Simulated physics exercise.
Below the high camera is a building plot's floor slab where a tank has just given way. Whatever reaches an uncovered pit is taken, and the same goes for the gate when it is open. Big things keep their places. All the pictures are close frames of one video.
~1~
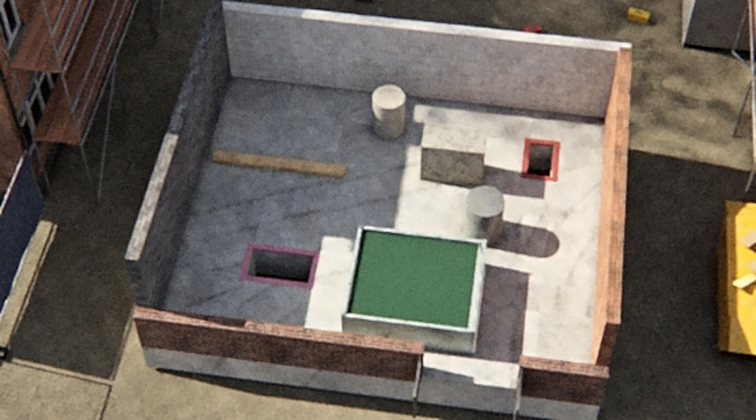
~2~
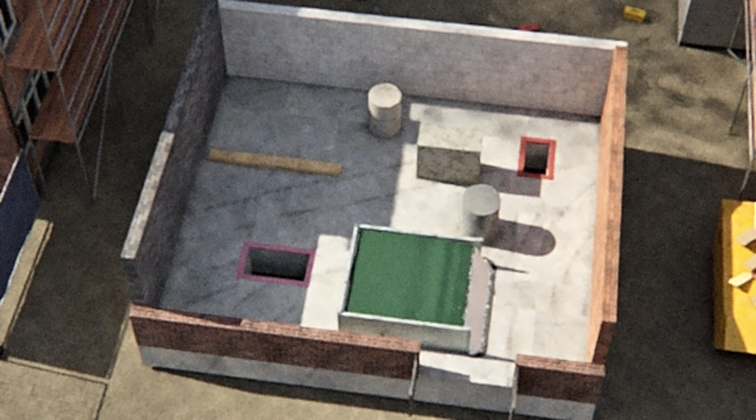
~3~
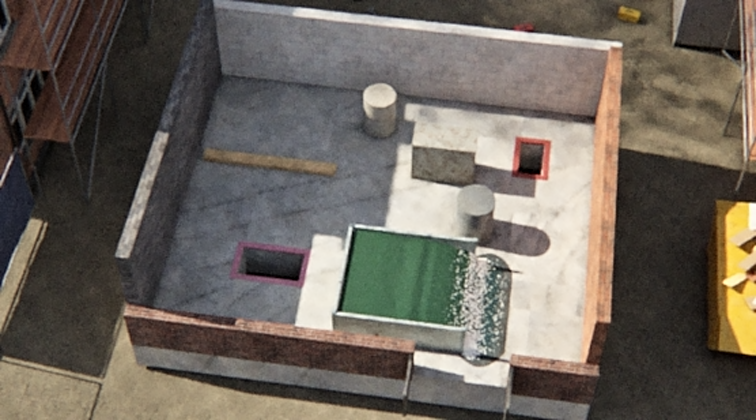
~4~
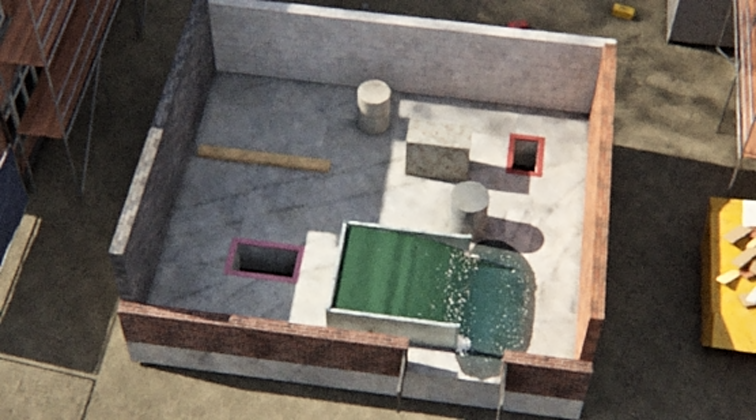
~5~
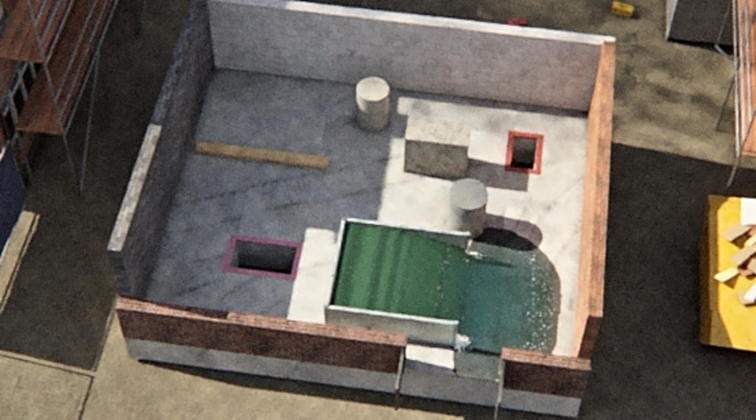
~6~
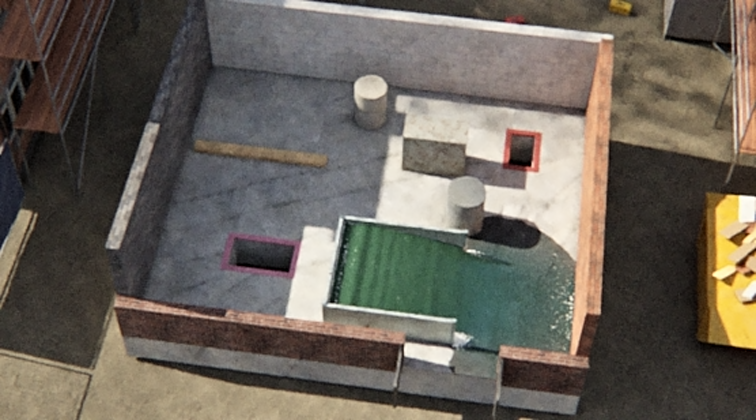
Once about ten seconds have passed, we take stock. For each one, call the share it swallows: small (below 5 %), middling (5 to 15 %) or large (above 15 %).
Calls: Gate - large; pink pit - small; red pit - large.
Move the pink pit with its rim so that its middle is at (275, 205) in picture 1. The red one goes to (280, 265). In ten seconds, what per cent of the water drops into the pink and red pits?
Percentages by pit: Pink at 0, red at 2.
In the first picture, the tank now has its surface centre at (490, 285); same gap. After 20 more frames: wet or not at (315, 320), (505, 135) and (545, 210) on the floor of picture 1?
In sequence: Inundated, next inundated, then inundated.
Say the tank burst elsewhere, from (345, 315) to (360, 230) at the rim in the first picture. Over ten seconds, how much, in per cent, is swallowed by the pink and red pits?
Roughly, in per cent: Pink 45, red 0.
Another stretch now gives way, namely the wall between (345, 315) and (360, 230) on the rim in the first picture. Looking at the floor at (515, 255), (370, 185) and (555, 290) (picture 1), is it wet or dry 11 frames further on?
Taking them in order, I'd say not reached, not reached and not reached.
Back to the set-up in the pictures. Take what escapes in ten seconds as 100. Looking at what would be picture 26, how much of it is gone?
Roughly 25 %.
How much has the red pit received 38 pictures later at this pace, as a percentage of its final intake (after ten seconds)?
About 60 per cent.
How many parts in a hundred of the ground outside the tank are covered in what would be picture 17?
Some 20 in a hundred.
A moment on, water covers 15 % of the floor; the gate 1 %, the pink pit 0 %, the red pit 0 %.
Next, water covers 20 % of the floor; the gate 2 %, the pink pit 0 %, the red pit 0 %.
Then, water covers 30 % of the floor; the gate 6 %, the pink pit 0 %, the red pit 4 %.
Later, water covers 50 % of the floor; the gate 14 %, the pink pit 0 %, the red pit 12 %.
In the end, water covers 70 % of the floor; the gate 19 %, the pink pit 1 %, the red pit 20 %.
